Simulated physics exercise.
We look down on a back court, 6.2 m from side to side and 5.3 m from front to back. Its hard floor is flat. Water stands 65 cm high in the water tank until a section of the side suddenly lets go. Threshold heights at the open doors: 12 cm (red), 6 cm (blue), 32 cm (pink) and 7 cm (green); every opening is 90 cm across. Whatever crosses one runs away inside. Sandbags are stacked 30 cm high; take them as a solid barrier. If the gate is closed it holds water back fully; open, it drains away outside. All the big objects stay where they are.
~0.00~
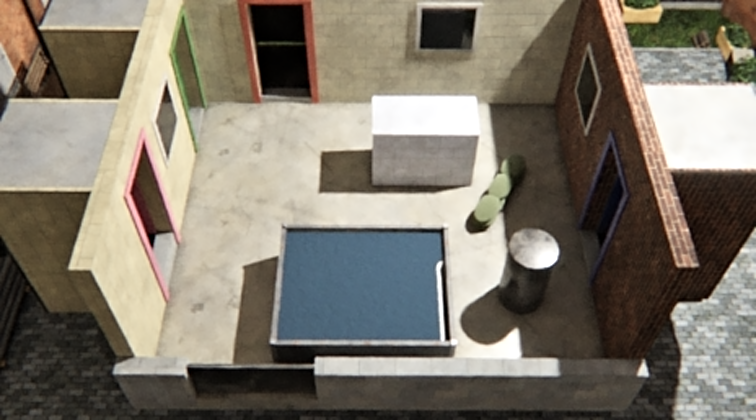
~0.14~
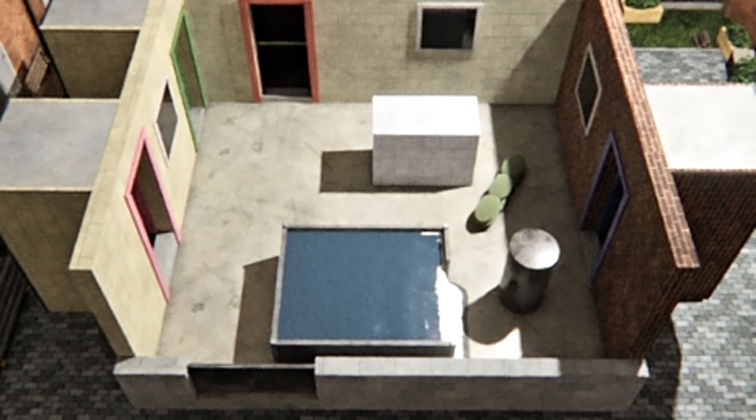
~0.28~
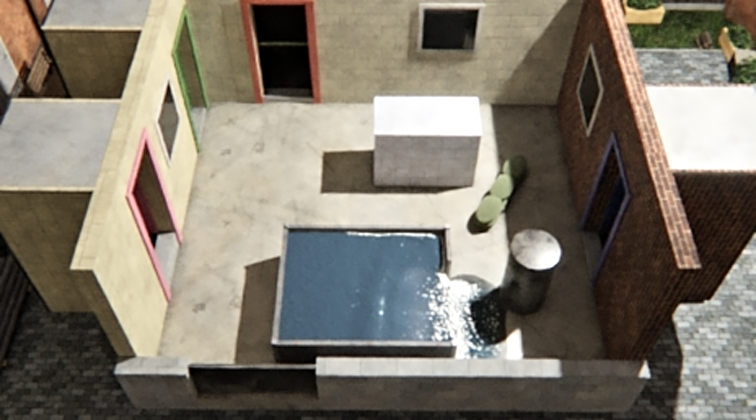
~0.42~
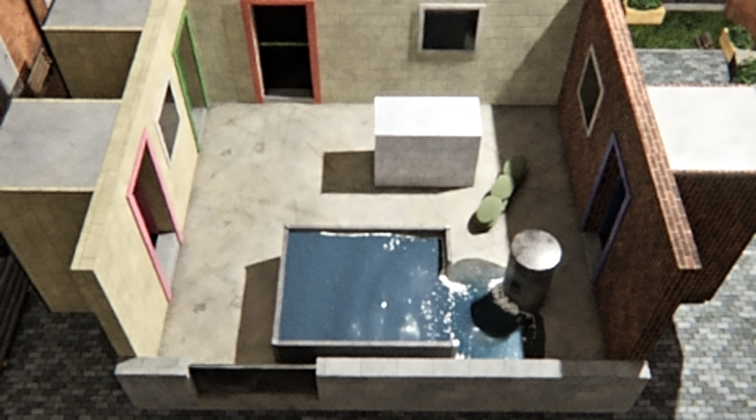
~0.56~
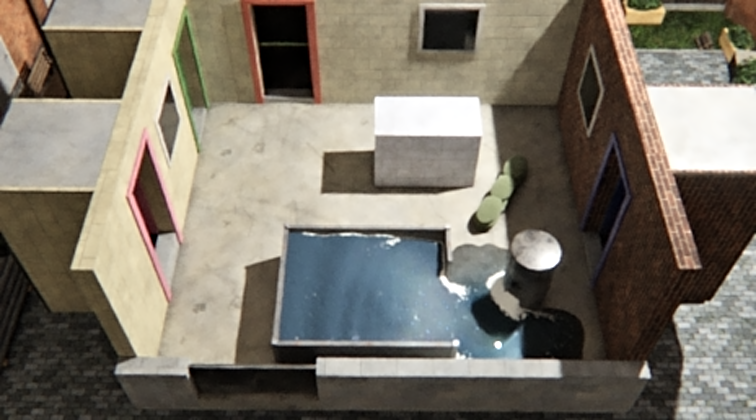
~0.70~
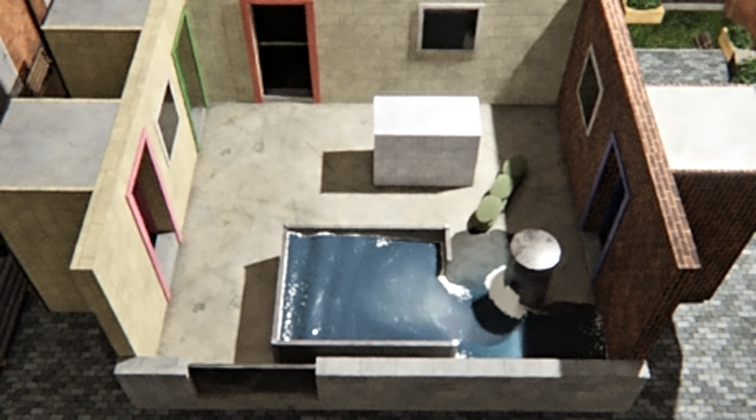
Water pours from the right side of a rectangular tank and spreads around a metal cylinder.
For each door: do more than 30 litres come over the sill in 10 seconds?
Door by door: At the red door it does not reach the limit; at the blue door it exceeds the limit; at the pink door it stays under the limit; at the green door it passes the limit.
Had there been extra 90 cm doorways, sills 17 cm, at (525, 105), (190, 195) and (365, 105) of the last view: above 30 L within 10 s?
In turn: Past it, below, not over.
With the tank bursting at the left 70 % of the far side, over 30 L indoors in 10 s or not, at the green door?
Then: Green over.
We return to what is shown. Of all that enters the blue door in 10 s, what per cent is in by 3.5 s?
About 35 per cent.
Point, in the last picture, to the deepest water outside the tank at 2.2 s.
At about (608, 372).
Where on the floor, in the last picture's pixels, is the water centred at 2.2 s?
Near (456, 308).
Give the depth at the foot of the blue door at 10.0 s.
Roughly 9.0 cm deep.
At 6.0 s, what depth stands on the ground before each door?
Depths in cm: Red 5, blue 10, pink 3, green 17.
After 1.4 s water covers 20 % of the floor and is deepest (61 cm) near (582, 372); red door not reached, blue door 4 cm at the sill, 0 L in, pink door not reached, green door not reached.
After 2.2 s water covers 30 % of the floor and is deepest (50 cm) near (608, 372); red door not reached, blue door 14 cm at the sill, 3 L in, pink door not reached, green door not reached.
After 3.5 s water covers 45 % of the floor and is deepest (42 cm) near (557, 117); red door not reached, blue door 14 cm at the sill, 43 L in, pink door not reached, green door not reached.
After 6.0 s water covers 90 % of the floor and is deepest (20 cm) near (556, 223); red door 5 cm at the sill, 0 L in, blue door 10 cm at the sill, 75 L in, pink door 3 cm at the sill, 0 L in, green door 17 cm at the sill, 18 L in.
After 10.0 s water covers 95 % of the floor and is deepest (14 cm) near (152, 381); red door 5 cm at the sill, 0 L in, blue door 9 cm at the sill, 116 L in, pink door 8 cm at the sill, 0 L in, green door 13 cm at the sill, 138 L in.
